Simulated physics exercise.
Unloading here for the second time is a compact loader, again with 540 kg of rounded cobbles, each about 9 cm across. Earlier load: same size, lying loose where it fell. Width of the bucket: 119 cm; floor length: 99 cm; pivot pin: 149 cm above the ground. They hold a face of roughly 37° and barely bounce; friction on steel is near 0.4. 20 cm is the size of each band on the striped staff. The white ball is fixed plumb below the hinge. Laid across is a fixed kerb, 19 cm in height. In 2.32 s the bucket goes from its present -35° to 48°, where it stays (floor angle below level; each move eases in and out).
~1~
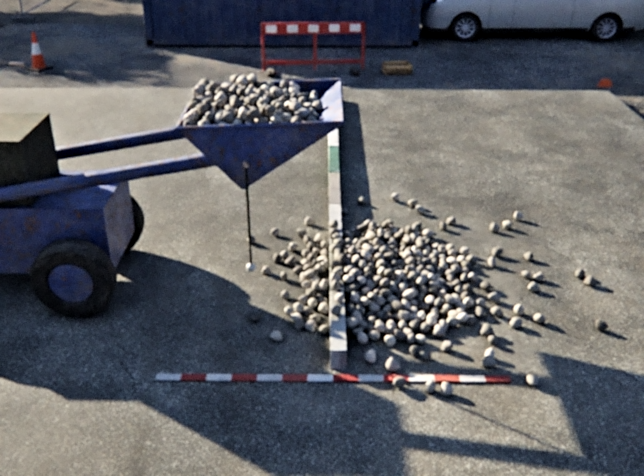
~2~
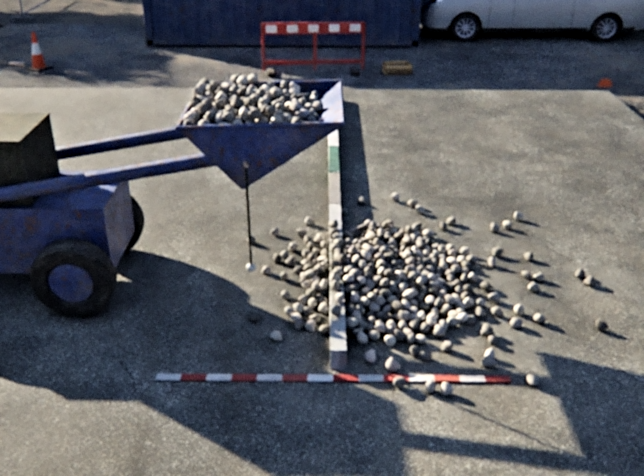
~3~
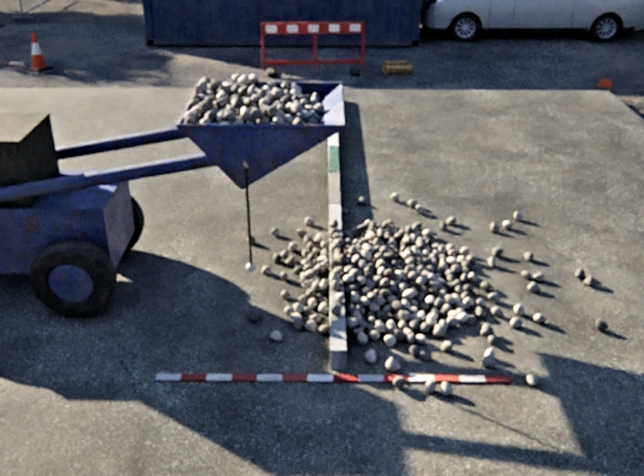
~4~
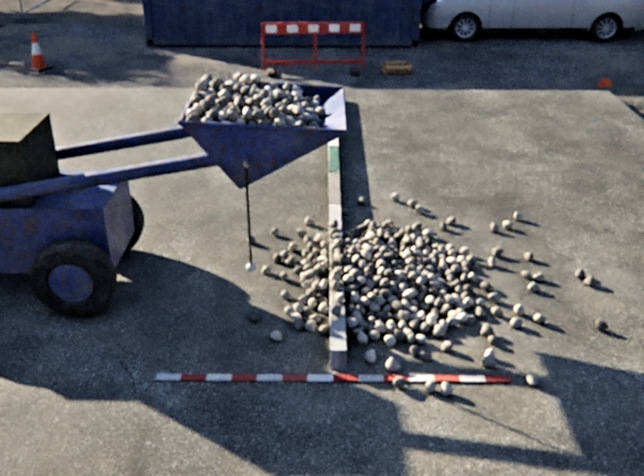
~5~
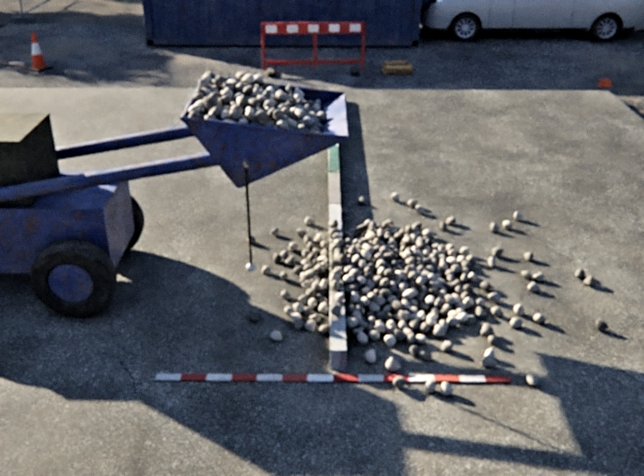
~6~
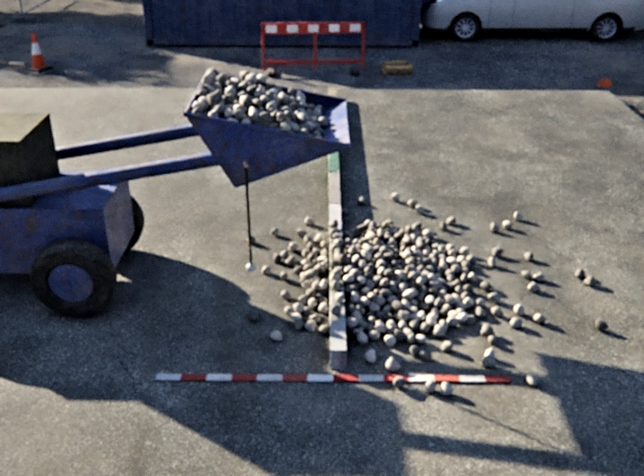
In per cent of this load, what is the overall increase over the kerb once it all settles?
73 out of 100, about.
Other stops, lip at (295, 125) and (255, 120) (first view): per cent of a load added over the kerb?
Some 15 percent first and 0 percent second.
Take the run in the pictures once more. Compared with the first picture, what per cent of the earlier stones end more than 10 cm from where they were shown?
15 %.
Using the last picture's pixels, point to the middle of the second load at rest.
In the last view, somewhere near (366, 267).
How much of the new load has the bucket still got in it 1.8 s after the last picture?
Estimate: 0 % remaining inside, roughly.
Then, 1.1 s after the last picture the floor is at 35°; in per cent of one load, 82 in the bucket, 27 on this side of the kerb, 92 over the kerb; the foremost stones are at (548, 265).
Then, 1.8 s after the last picture the floor is at 48°; in per cent of one load, 1 in the bucket, 47 on this side of the kerb, 152 over the kerb; the foremost stones are at (548, 265).
Then, 2.2 s after the last picture the floor is at 48°; in per cent of one load, 0 in the bucket, 42 on this side of the kerb, 159 over the kerb; the foremost stones are at (548, 265).
Then, 4.9 s after the last picture the floor is at 48°; in per cent of one load, 0 in the bucket, 42 on this side of the kerb, 159 over the kerb; the foremost stones are at (547, 263). Net gain over the kerb, 73.
